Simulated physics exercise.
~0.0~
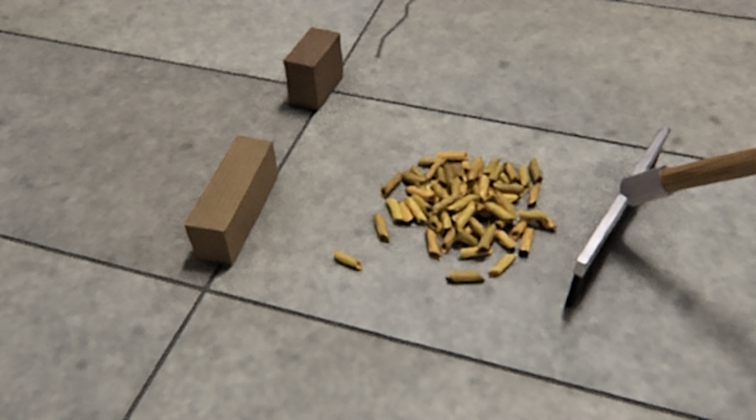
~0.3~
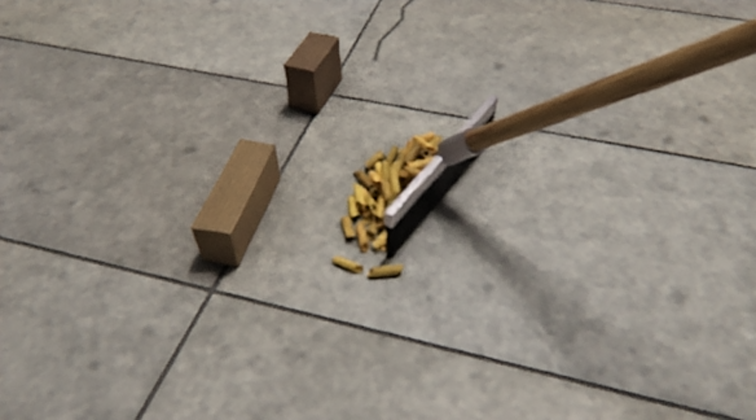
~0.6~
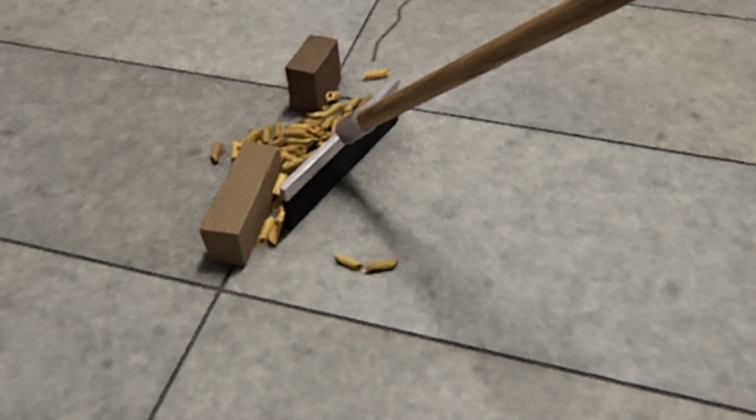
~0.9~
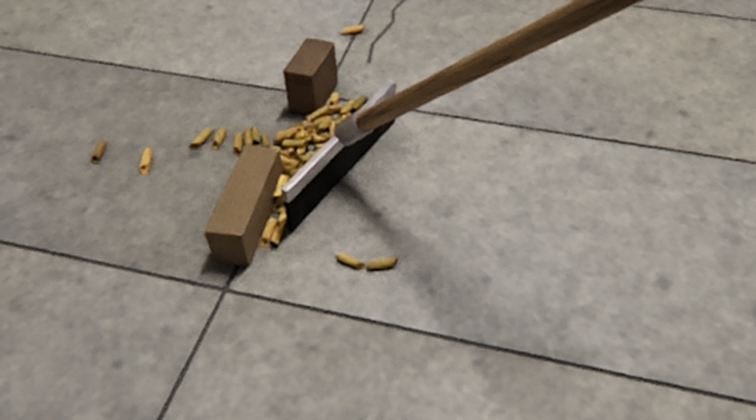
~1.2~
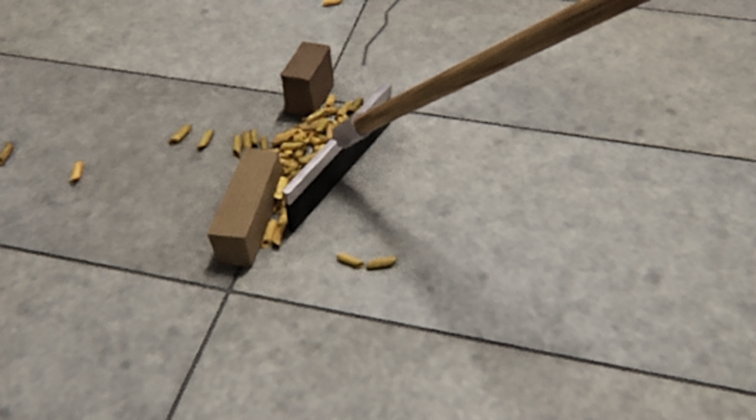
To begin with, a loose pile of dry pasta tubes lies on grey tiles between a wooden-handled squeegee on the right and two brown blocks on the left. The squeegee sweeps left, its slanted blade bunching the pasta into a tight heap. It presses the heap up to the blocks and halts there, leaving two pieces behind on the near side. A few tubes slip through the gap and slide on to the left, while one skids away past the far block. At the end, most of the pasta remains packed between the blade and the blocks.
